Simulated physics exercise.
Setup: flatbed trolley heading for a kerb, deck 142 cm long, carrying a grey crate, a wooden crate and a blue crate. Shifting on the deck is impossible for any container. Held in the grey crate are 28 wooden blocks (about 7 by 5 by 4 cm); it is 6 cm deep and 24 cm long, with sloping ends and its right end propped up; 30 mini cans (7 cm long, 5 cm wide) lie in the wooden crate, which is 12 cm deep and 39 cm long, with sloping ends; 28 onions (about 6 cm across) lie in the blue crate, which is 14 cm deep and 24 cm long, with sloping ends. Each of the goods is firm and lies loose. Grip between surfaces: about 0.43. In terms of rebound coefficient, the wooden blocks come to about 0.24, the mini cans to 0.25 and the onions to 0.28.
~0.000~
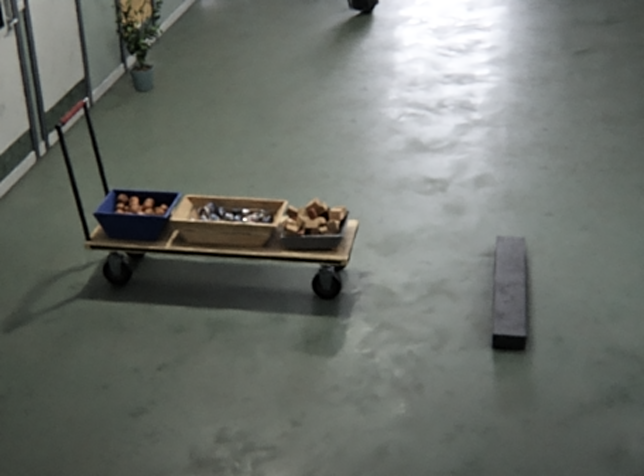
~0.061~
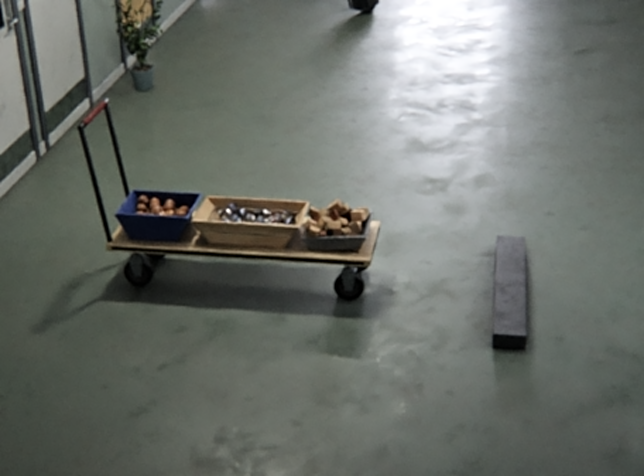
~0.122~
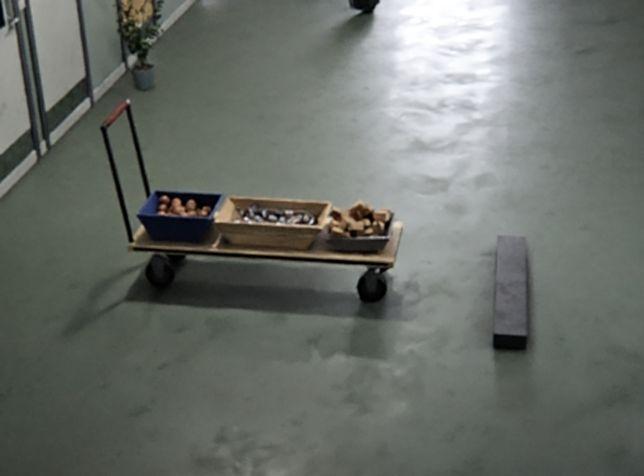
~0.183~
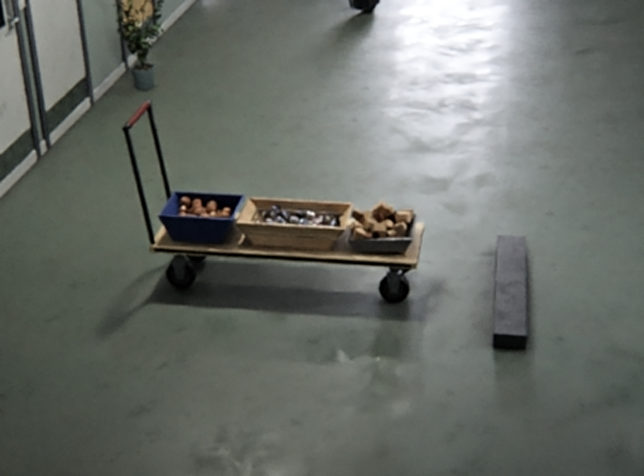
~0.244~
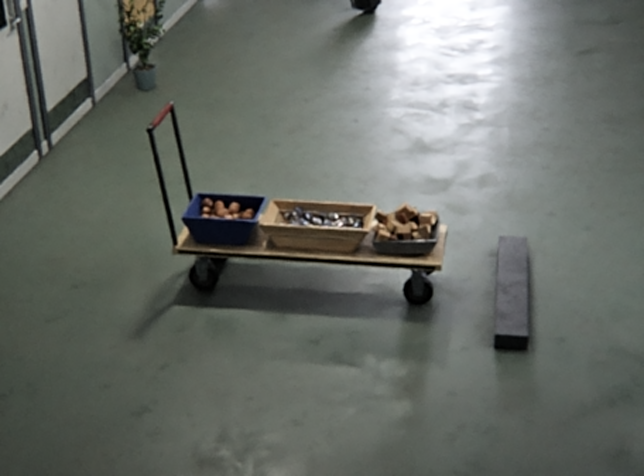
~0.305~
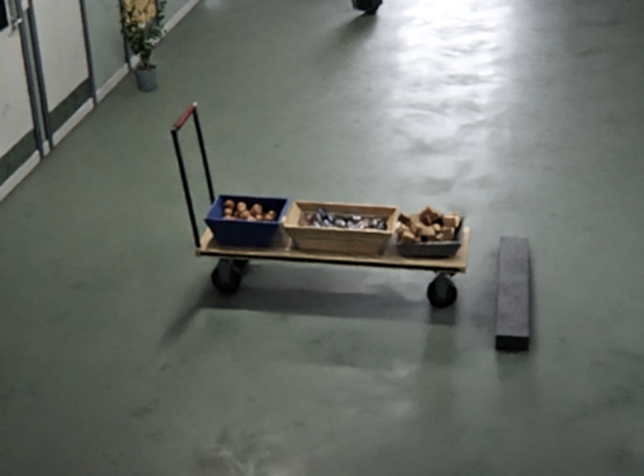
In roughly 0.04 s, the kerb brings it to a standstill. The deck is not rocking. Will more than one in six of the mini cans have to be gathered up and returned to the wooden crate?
No: Most likely the spillage is lower than a sixth of the load.
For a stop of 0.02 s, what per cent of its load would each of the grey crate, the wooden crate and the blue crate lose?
Grey crate 20, wooden crate 0, blue crate 0 %.
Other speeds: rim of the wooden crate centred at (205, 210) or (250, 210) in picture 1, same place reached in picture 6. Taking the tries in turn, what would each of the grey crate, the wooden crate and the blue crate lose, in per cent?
Try by try, the grey crate would lose 30 then 10 per cent, the wooden crate 10 then 0 per cent, and the blue crate 10 then 0 per cent.
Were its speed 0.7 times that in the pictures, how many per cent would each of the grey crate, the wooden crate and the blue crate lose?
Grey crate 10, wooden crate 0, blue crate 0 per cent.
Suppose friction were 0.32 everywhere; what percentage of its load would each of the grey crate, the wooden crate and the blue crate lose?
Grey crate 20%, wooden crate 10%, blue crate 0%.
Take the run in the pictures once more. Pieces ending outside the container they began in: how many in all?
About 8 in total.
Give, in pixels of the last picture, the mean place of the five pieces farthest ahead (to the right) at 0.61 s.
Close to (511, 220).
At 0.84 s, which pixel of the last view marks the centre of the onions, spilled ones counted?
In the last view, the centre sits near (295, 225).
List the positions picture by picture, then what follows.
In the first picture (we follow the rim corner now nearest the camera), wooden crate at (275, 225); blue crate at (164, 216); 80 cm still to roll; nothing out yet.
The second picture shows wooden crate at (298, 226); blue crate at (186, 217); 68 cm still to roll.
The third picture shows wooden crate at (321, 227); blue crate at (209, 218); 56 cm still to roll.
The fourth picture shows wooden crate at (343, 228); blue crate at (230, 219); 44 cm still to roll.
The fifth picture shows wooden crate at (367, 230); blue crate at (254, 221); 33 cm still to roll.
The sixth picture shows wooden crate at (392, 232); blue crate at (277, 223); 21 cm still to roll; nothing out yet.
After 0.39 s, impact.
After 0.49 s, 0 of 28 out of the grey crate, 0 of 30 out of the wooden crate and 0 of 28 out of the blue crate.
After 0.61 s, 5 of 28 out of the grey crate, 0 of 30 out of the wooden crate and 0 of 28 out of the blue crate.
After 0.84 s, 8 of 28 out of the grey crate, 0 of 30 out of the wooden crate and 0 of 28 out of the blue crate.
Final count (at 1.35 s), 8 of 28 out of the grey crate, 0 of 30 out of the wooden crate and 0 of 28 out of the blue crate. Asked share, 0 of 30, 0 per cent.
